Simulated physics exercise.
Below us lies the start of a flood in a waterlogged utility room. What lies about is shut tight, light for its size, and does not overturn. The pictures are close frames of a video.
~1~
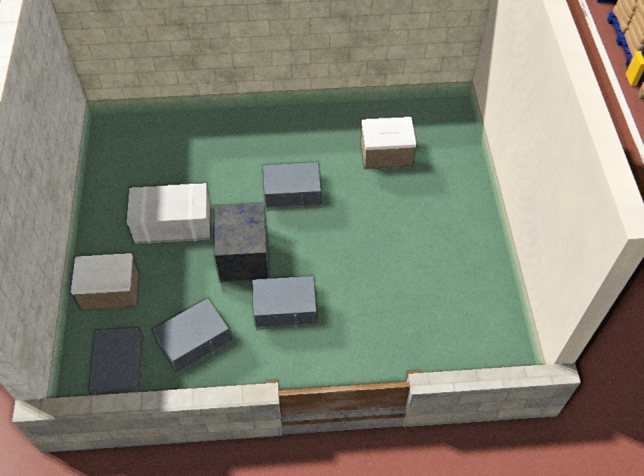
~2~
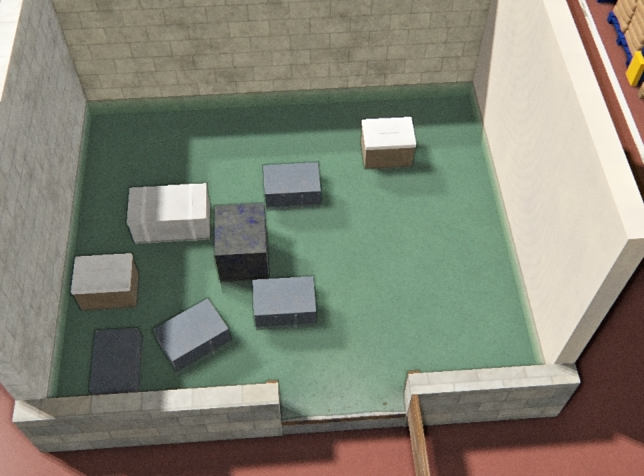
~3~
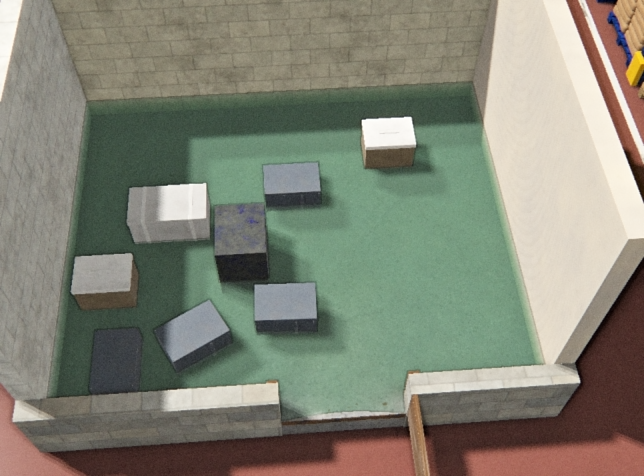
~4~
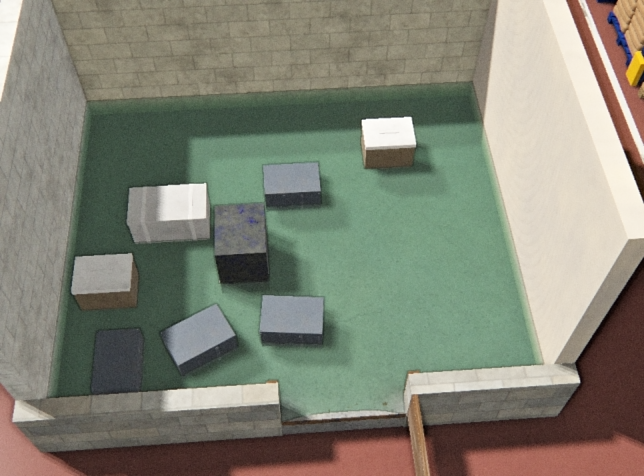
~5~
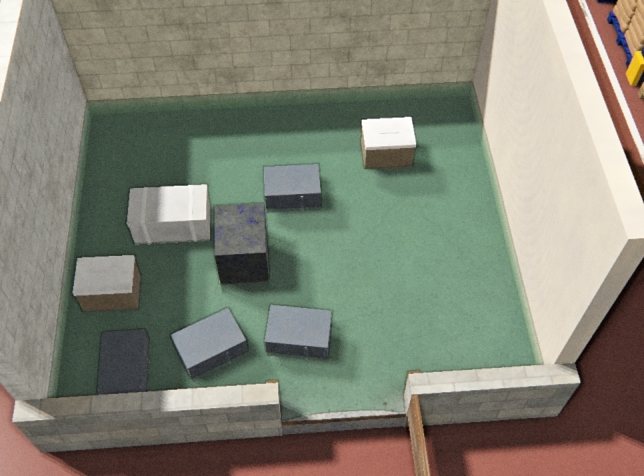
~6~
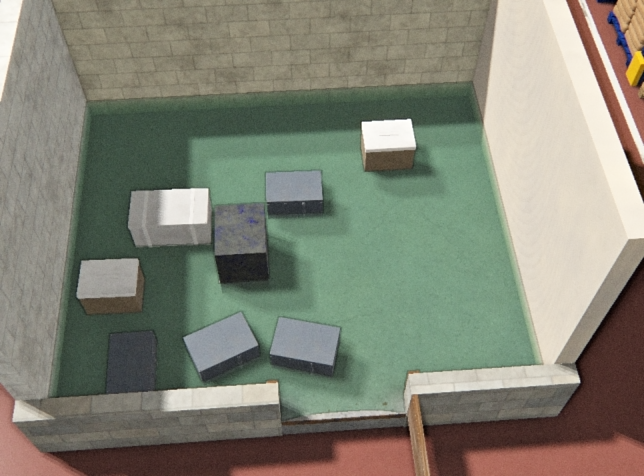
A wooden gate at the front of a walled, green-floored room swung open, then a gray crate slid toward the opening, followed by a tilted crate beside it, while others barely shifted.
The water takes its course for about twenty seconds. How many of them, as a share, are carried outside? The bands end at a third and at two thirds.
It is two thirds or above.
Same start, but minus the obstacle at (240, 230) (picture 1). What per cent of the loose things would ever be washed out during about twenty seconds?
Close to 90 %.
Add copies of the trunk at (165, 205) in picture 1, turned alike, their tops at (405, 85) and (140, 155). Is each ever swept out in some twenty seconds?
As listed: Still in, kept in.
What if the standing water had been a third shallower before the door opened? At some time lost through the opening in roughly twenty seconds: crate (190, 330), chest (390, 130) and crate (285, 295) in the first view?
As listed: Yes, inside, carried outside.
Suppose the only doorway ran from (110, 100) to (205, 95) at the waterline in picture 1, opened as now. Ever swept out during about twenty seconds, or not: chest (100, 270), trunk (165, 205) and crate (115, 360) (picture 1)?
As listed: Washed out, out, stays.
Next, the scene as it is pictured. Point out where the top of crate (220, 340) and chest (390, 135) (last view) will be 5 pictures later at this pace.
Around (289, 367) and (398, 160).
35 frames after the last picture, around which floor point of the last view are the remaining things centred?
Close to (309, 338).
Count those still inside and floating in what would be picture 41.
I count 2.
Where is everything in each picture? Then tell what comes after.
A crate at (284, 296), afloat; a crate at (191, 329) floats; 0 of 7 have shifted, in the first picture.
A crate at (284, 296), afloat; a crate at (191, 329) floats; 0 of 7 have shifted, in the second picture.
A crate at (285, 301) floats, close to its start; a crate at (192, 330), afloat; 1 of 7 have shifted, in the third picture.
A crate at (292, 314) floats, close to its start; a crate at (198, 334), afloat, close to its start; 2 of 7 have shifted, in the fourth picture.
A crate at (299, 326) floats, a stride from its start; a crate at (209, 337) floats, close to its start; 3 of 7 have shifted, in the fifth picture.
A crate at (305, 341) floats, a stride from its start; a crate at (221, 341), afloat, a stride from its start; 5 of 7 have shifted, in the sixth picture.
A moment on, 1 of 7 are out; 6 afloat.
Next, 2 of 7 are out; 5 afloat.
Later, 5 of 7 are out; 2 afloat.
In the end, 6 of 7 are out; 1 afloat.
